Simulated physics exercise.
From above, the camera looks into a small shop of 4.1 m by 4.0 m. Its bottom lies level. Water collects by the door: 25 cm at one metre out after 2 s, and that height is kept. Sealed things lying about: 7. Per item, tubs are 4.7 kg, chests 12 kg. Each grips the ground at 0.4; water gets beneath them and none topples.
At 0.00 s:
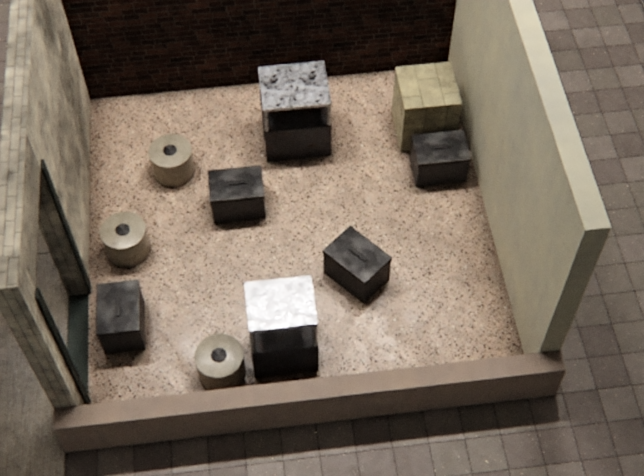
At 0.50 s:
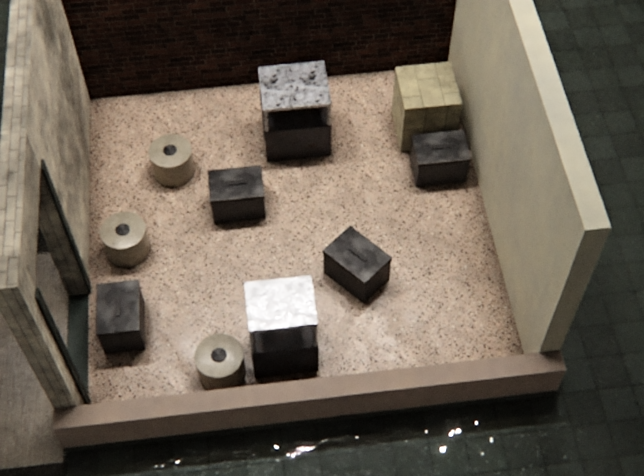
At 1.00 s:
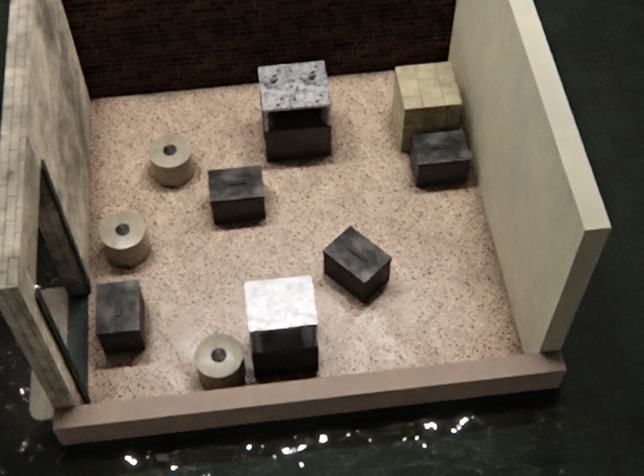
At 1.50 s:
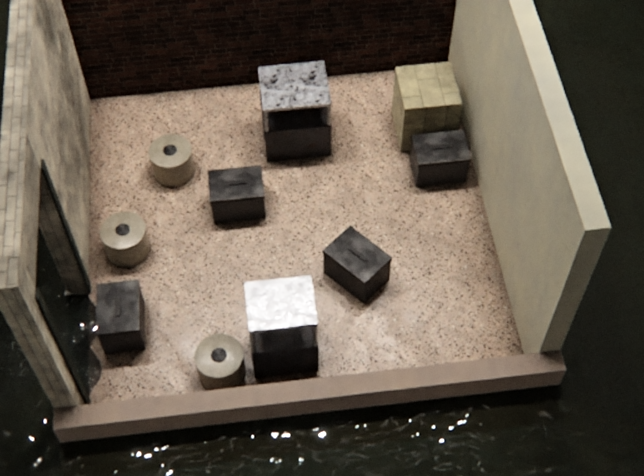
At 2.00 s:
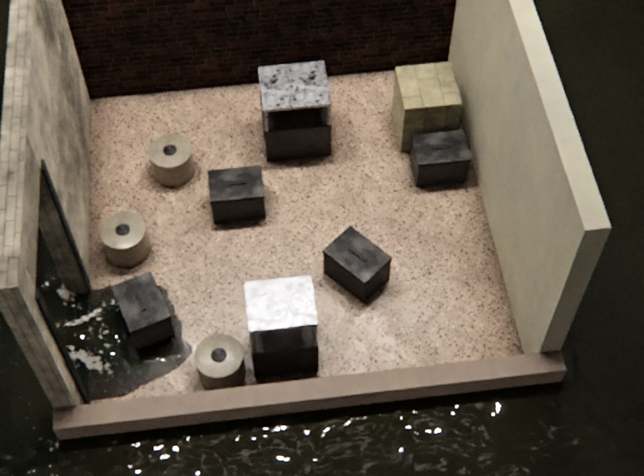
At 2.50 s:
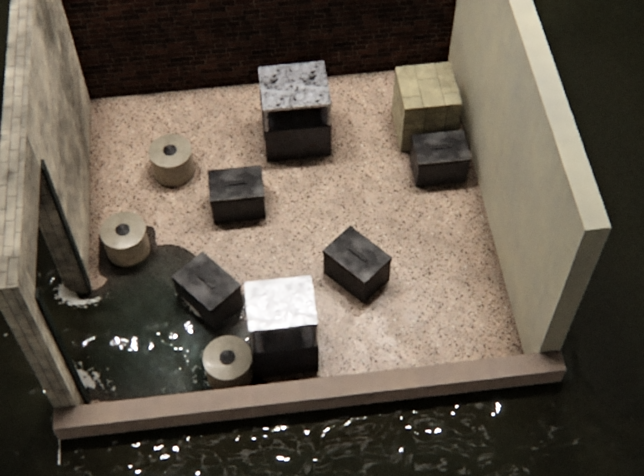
Dark water surrounding a small walled room, then spreading in through the left doorway and pushing a dark box to the right.
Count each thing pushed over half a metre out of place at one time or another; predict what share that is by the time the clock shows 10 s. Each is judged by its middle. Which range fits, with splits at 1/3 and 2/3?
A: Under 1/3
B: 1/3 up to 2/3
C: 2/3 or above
1/3 up to 2/3.
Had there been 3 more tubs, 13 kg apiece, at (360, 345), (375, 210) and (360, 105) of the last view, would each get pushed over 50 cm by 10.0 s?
One: Beyond it. Two: Beyond it. Three: Beyond it.
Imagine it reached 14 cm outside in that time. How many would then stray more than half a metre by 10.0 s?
With that change, 2 of them.
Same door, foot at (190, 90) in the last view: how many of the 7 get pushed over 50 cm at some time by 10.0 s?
The count would be 5.
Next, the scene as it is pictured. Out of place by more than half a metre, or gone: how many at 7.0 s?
The count is 3.
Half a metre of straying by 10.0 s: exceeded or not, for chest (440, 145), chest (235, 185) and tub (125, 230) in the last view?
Result, in order: Stayed within / exceeded / stayed within.
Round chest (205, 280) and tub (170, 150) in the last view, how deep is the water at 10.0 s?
First about 16 cm, second about 5 cm.
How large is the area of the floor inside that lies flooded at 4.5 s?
My estimate is roughly 10.5 m2.
After 3.5 s 1 of 7 are over 50 cm from their spots; 1 afloat.
After 4.5 s 2 of 7 are over 50 cm from their spots; 1 afloat.
After 7.0 s 3 of 7 are over 50 cm from their spots; 4 afloat.
After 10.0 s 3 of 7 are over 50 cm from their spots, and 3 have been at some point; 7 afloat.
